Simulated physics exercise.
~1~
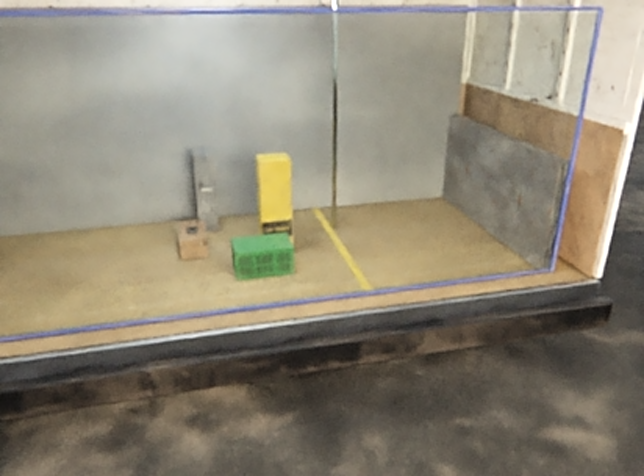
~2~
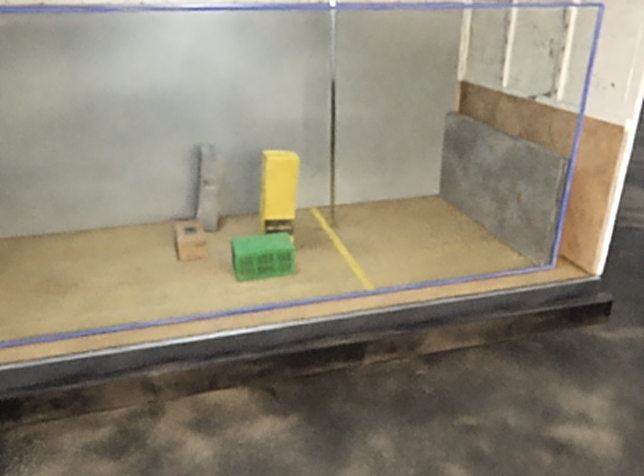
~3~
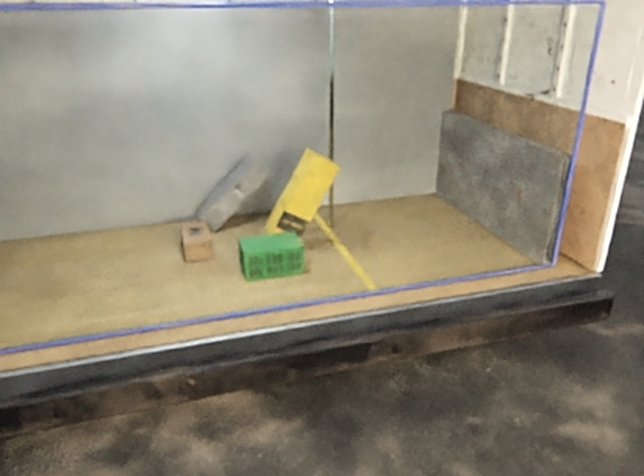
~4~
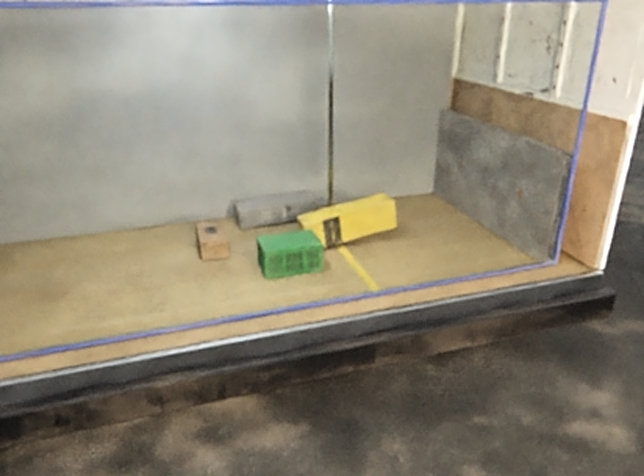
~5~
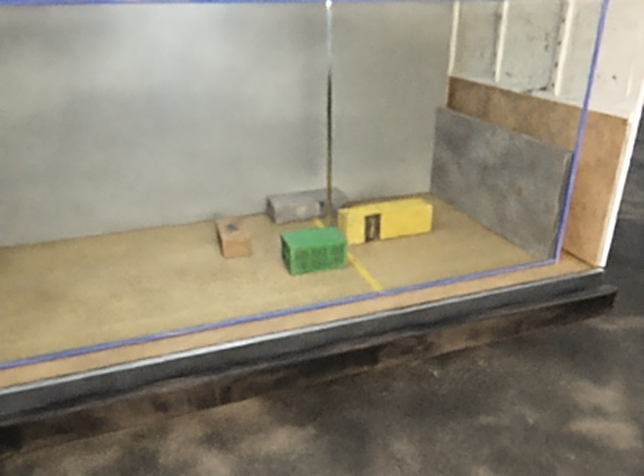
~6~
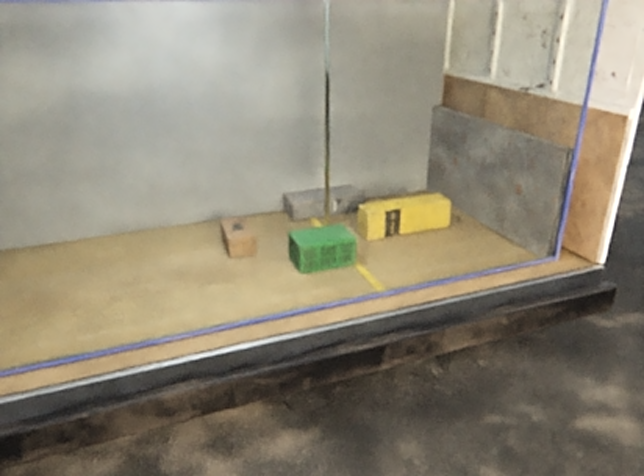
A grey tall box and a yellow one tipped over to the right on the van floor and slid across the yellow line on their sides, while a green crate and a small brown toolbox slid a little way and stopped short of it.
